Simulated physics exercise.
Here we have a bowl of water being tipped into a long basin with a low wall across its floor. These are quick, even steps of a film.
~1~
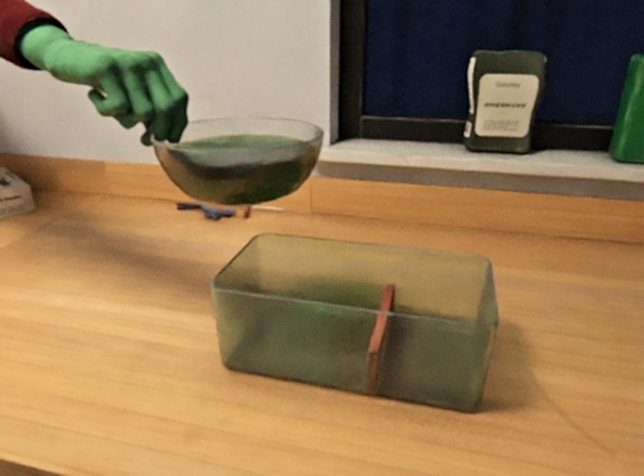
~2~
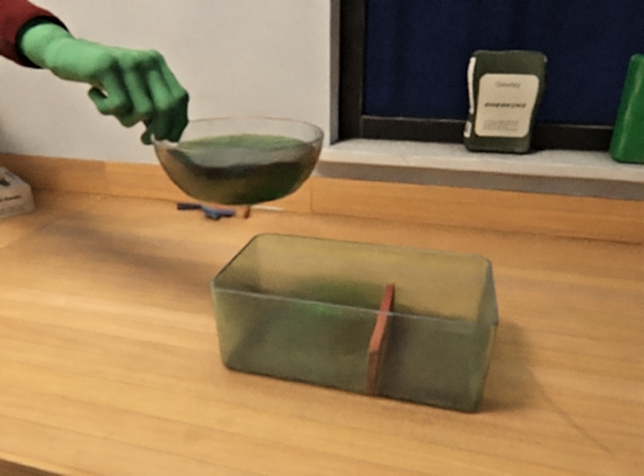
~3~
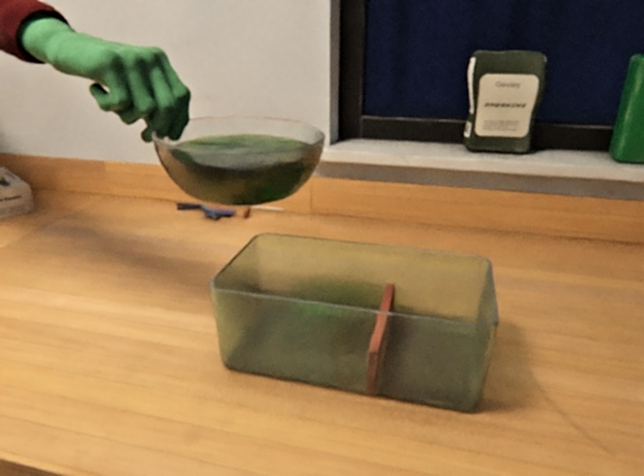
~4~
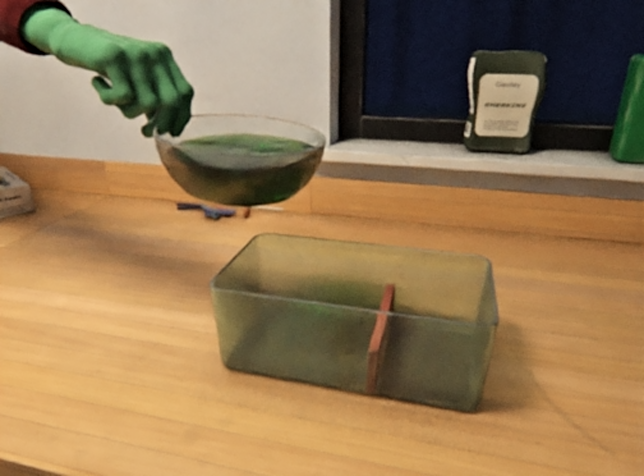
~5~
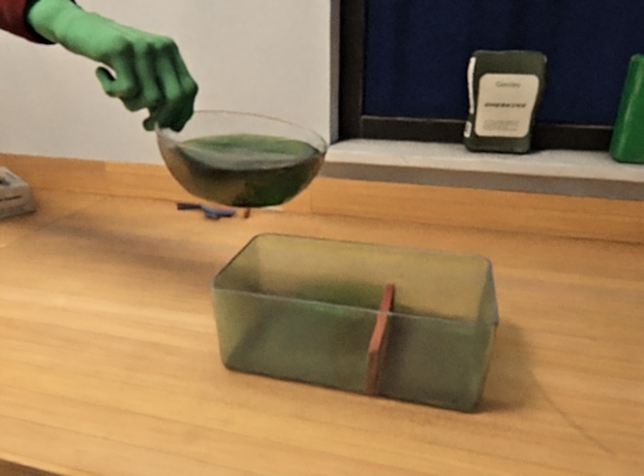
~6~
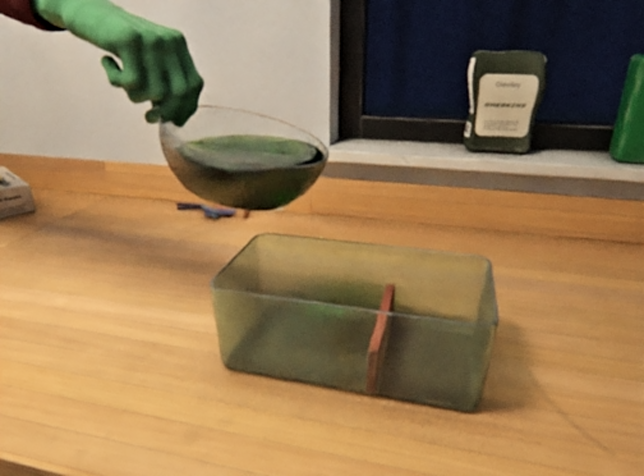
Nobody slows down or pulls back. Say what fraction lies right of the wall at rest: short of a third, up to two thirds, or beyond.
It comes to under a third.
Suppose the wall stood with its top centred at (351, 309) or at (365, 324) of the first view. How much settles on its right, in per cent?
About 65 and 50 per cent.
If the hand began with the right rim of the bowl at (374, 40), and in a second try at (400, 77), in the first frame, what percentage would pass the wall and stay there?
Near 80 % and 80 %.
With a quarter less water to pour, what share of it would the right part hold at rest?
Roughly 5 in a hundred.
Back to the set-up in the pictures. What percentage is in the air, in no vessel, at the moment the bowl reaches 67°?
Close to 30 per cent.
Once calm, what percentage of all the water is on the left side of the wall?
Near 80 %.
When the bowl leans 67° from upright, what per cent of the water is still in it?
Near 35 %.
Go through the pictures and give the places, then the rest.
In the first frame, it leans 0°; its right rim is at (320, 138); the water meets the walls at (174, 145) and (316, 154); the long basin's rim runs from (235, 258) to (493, 289); the wall's top is at (383, 315).
In the second frame, it leans 1°; its right rim is at (320, 139); the water meets the walls at (174, 145) and (316, 154).
In the third frame, it leans 2°; its right rim is at (321, 142); the water meets the walls at (175, 143) and (317, 155).
In the fourth frame, it leans 5°; its right rim is at (322, 147); the water meets the walls at (177, 142) and (318, 157).
In the fifth frame, it leans 10°; its right rim is at (324, 153); the water meets the walls at (179, 143) and (321, 158).
In the sixth frame, it leans 15°; its right rim is at (325, 161); the water meets the walls at (182, 144) and (324, 158).
A moment on, the bowl is tipped part way and 35 per cent is still to pour, 23 is left of the wall and 12 right of it.
Next, the bowl is tipped right over and 0 per cent is still to pour, 80 is left of the wall and 17 right of it.
Then the bowl is tipped right over and 0 per cent is still to pour, 81 is left of the wall and 19 right of it.
Later the bowl is tipped right over and 0 per cent is still to pour, 81 is left of the wall and 19 right of it.
At rest 81 per cent lies left of the wall, 19 right of it and 1 outside.
